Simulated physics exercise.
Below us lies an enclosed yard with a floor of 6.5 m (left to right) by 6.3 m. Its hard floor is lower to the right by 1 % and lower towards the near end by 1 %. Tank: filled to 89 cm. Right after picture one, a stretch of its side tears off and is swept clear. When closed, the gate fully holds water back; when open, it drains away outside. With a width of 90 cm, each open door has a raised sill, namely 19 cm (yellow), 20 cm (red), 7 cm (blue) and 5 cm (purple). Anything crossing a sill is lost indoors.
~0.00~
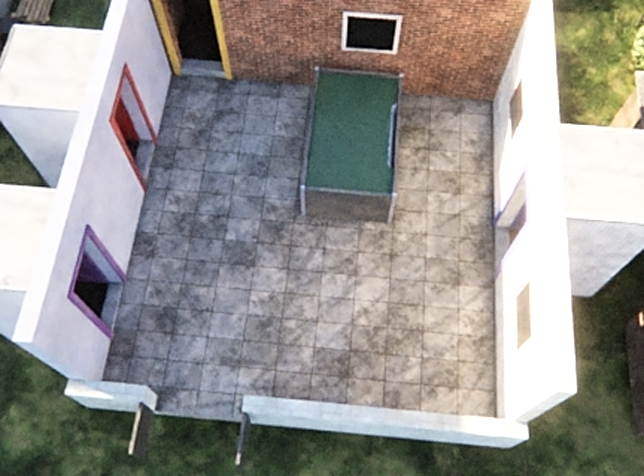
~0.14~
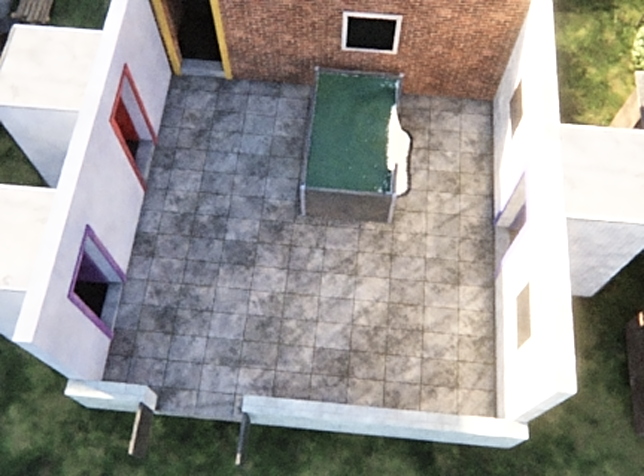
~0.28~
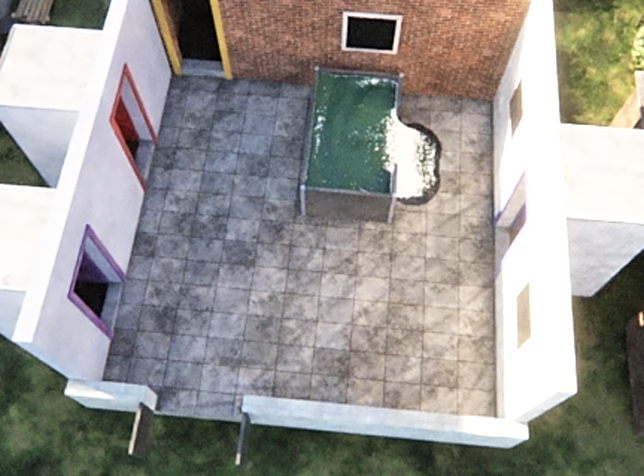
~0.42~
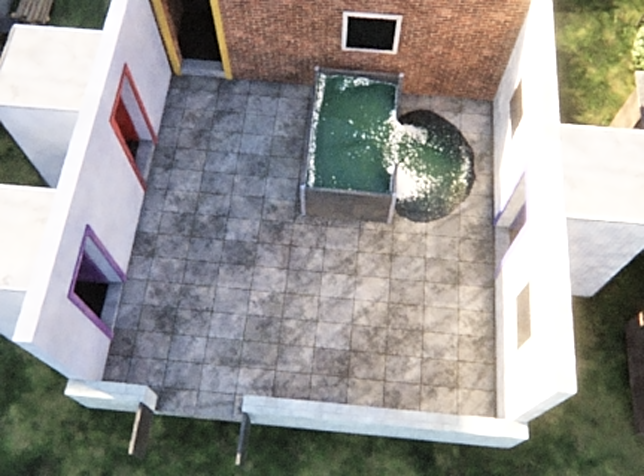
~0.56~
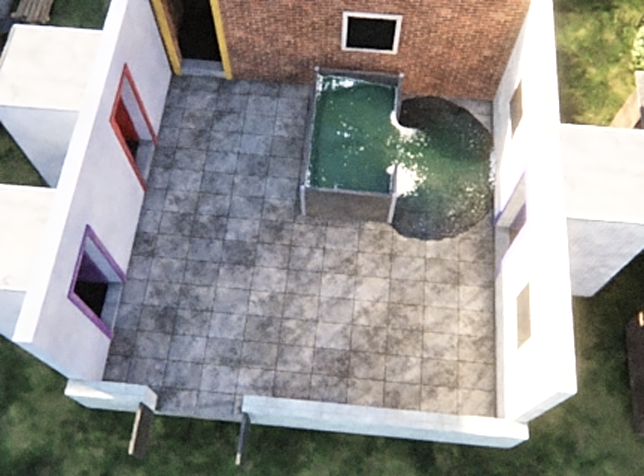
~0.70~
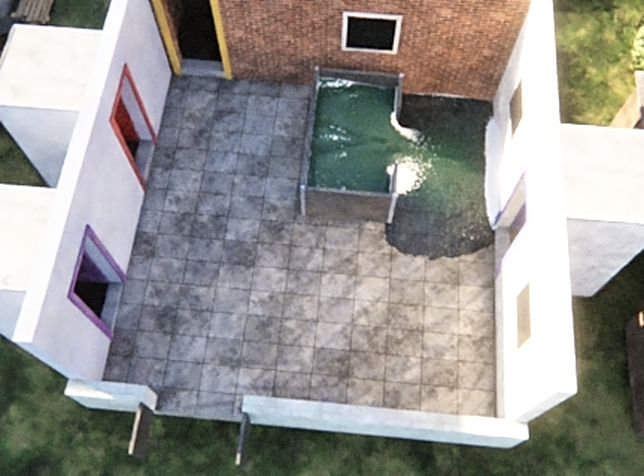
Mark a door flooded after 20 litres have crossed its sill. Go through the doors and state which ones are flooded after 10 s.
In order: Yellow door: Short of the limit; red door: Short of the limit; blue door: Beyond the limit; purple door: Beyond the limit.
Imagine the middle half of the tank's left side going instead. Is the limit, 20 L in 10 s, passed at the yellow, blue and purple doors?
Then: Yellow beyond it, blue short of it, purple beyond it.
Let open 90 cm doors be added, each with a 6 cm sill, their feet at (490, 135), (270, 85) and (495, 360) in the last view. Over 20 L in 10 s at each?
Well, the first is on the high side, the second is on the low side, and the third is on the high side.
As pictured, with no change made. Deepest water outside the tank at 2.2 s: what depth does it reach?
Around 44 centimetres deep.
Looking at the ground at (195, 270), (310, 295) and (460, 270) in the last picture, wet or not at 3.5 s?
Listed in turn: Spared so far / spared so far / swamped.
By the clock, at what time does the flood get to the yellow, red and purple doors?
Door times: Yellow 3.0 s / red 4.0 s / purple 5.0 s.
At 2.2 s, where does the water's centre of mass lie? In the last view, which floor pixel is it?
Around (406, 172).
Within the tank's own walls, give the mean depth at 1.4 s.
It averages close to 50 cm.
After 1.4 s water covers 15 % of the floor and is deepest (64 cm) near (487, 101); yellow door not reached, red door not reached, blue door 23 cm at the sill, 26 L in, purple door not reached.
After 2.2 s water covers 25 % of the floor and is deepest (44 cm) near (487, 109); yellow door not reached, red door not reached, blue door 18 cm at the sill, 87 L in, purple door not reached.
After 3.5 s water covers 50 % of the floor and is deepest (33 cm) near (405, 94); yellow door 3 cm at the sill, 0 L in, red door not reached, blue door 17 cm at the sill, 143 L in, purple door not reached.
After 6.0 s water covers 80 % of the floor and is deepest (23 cm) near (467, 425); yellow door 4 cm at the sill, 0 L in, red door 5 cm at the sill, 0 L in, blue door 14 cm at the sill, 215 L in, purple door 11 cm at the sill, 3 L in.
After 10.0 s water covers 95 % of the floor and is deepest (16 cm) near (489, 427); yellow door 3 cm at the sill, 0 L in, red door 3 cm at the sill, 0 L in, blue door 9 cm at the sill, 259 L in, purple door 10 cm at the sill, 94 L in.
